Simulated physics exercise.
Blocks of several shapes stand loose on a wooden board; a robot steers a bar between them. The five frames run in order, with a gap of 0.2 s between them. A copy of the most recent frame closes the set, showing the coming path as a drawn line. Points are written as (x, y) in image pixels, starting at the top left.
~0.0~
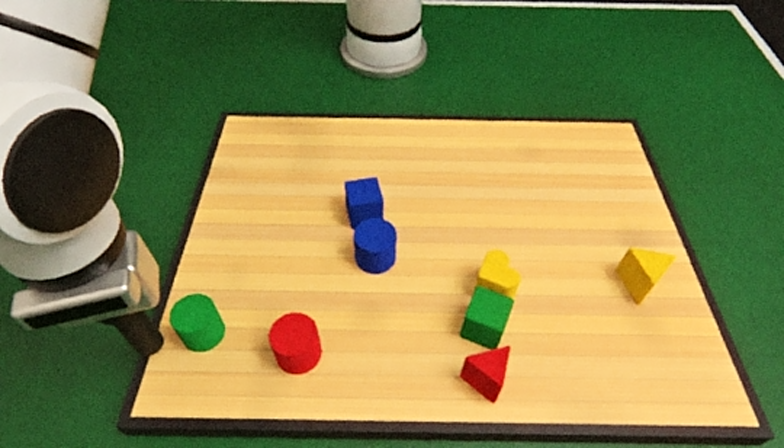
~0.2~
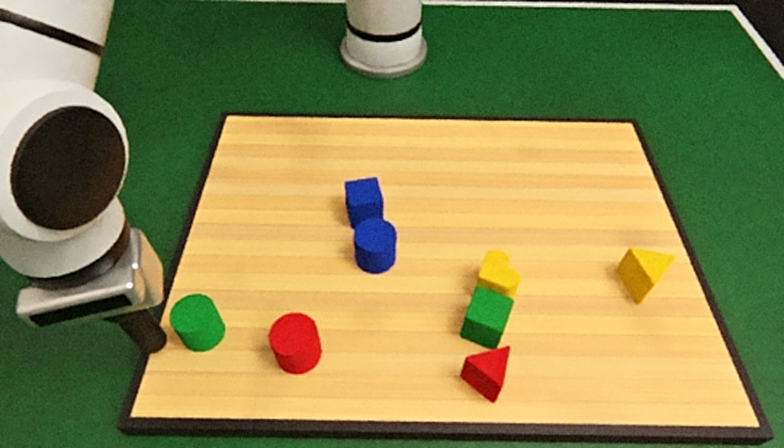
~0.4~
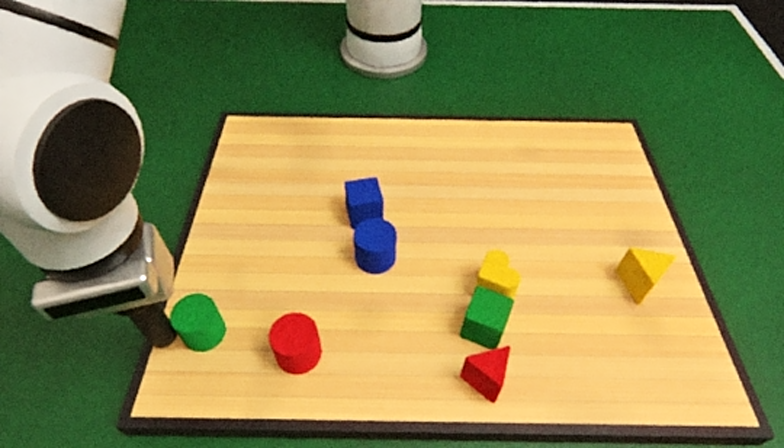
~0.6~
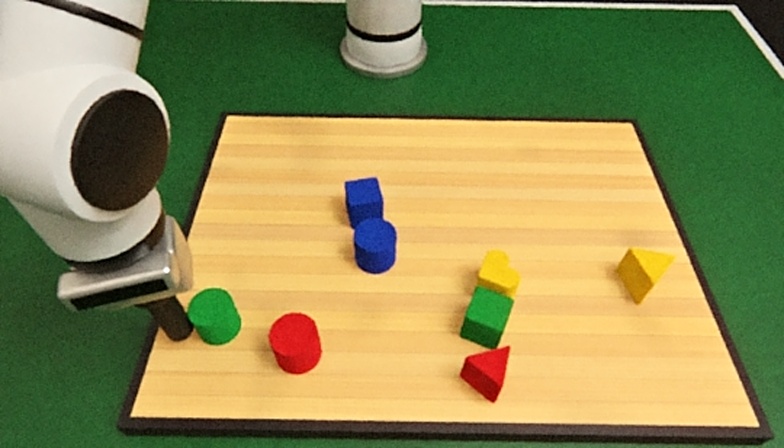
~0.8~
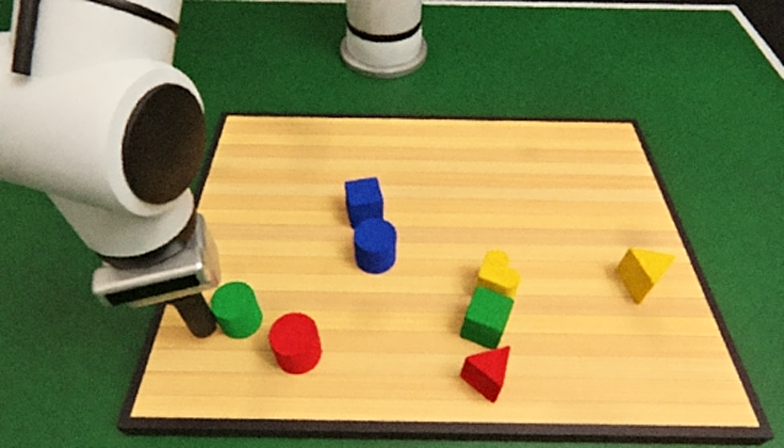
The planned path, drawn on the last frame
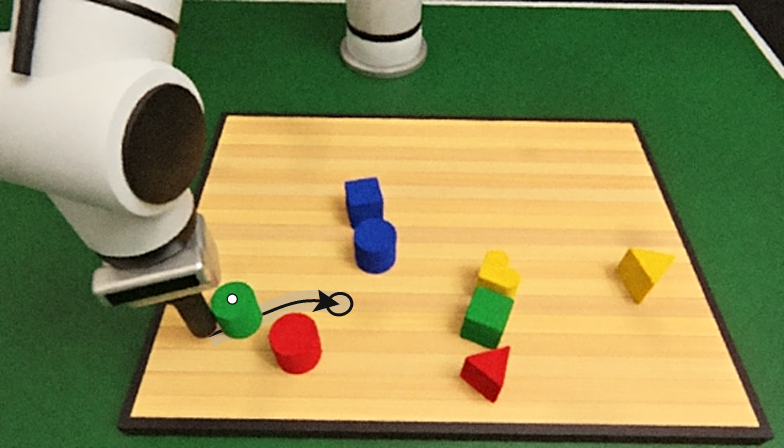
A robot arm moves its bar to the green cylinder and pushes it slightly right.
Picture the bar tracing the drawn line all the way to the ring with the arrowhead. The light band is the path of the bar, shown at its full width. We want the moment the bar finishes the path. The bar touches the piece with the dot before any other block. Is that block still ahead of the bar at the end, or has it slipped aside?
I think the bar loses the piece with the dot somewhere along the way.
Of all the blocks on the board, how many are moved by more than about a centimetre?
I foresee one block being moved.
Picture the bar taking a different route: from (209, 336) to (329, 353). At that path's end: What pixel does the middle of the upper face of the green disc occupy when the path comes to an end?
Answer: (262, 292).
The line goes from (209, 336) via (254, 318) and (297, 302), ending at (340, 304); the dot is on the green disc.
On the path given first. One third of the way, bar at (252, 309); green disc at (278, 279).
Two thirds of the way, bar at (296, 294); green disc at (318, 259).
At the end, bar at (339, 296); green disc at (334, 253); red disc unmoved.
